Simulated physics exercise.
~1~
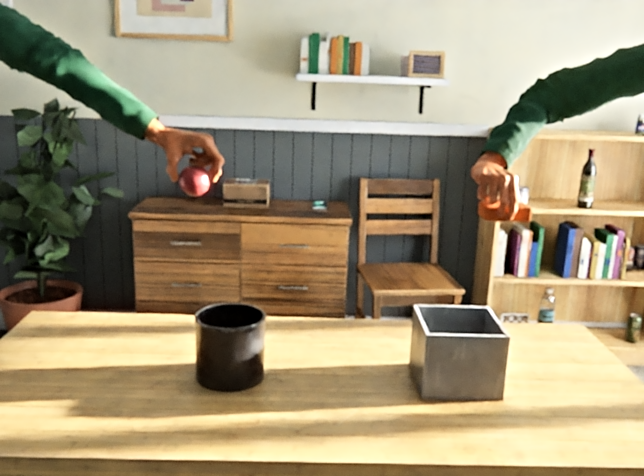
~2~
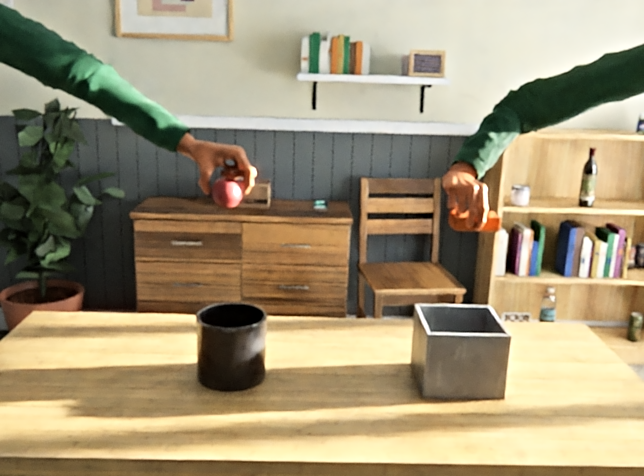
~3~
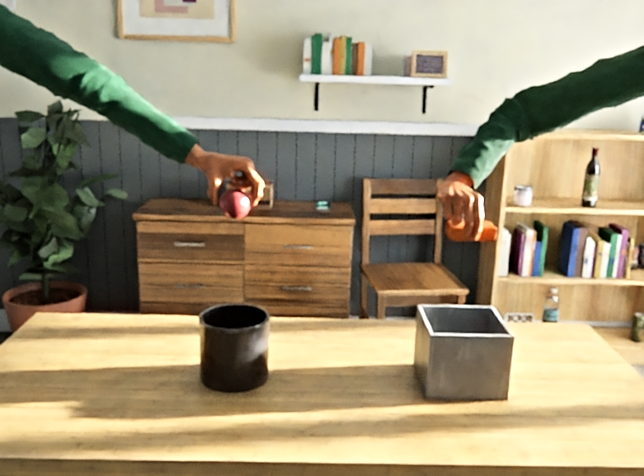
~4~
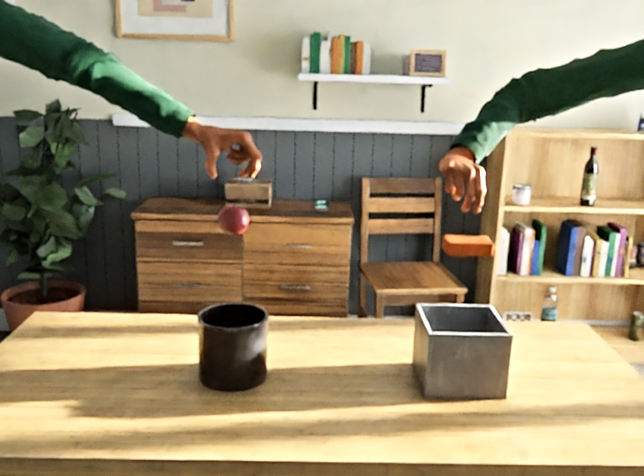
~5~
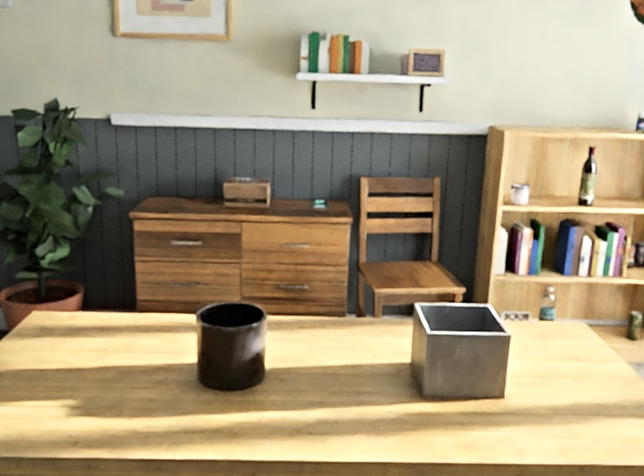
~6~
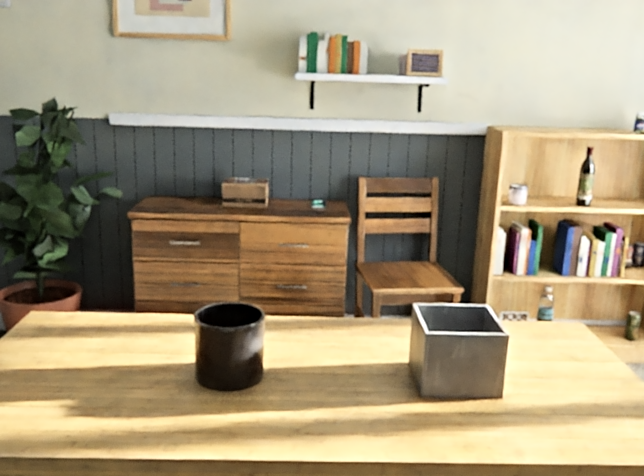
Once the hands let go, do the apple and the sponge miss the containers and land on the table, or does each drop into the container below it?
Each drops into the container below it, the red apple into the dark pot on the left and the orange sponge into the grey square container on the right.
Two arms in green sleeves reach in from the left and right, holding a red apple and an orange sponge high over a wooden table in a sunlit room, seen from the front by a slightly swaying camera. A dark round pot stands on the left and a grey square container on the right, with drawers, a chair and shelves behind. The hands move inward, lower a little, then let go, and both things fall. The arms withdraw, and the apple and sponge drop out of sight into their containers, which stay in place on the otherwise bare table.
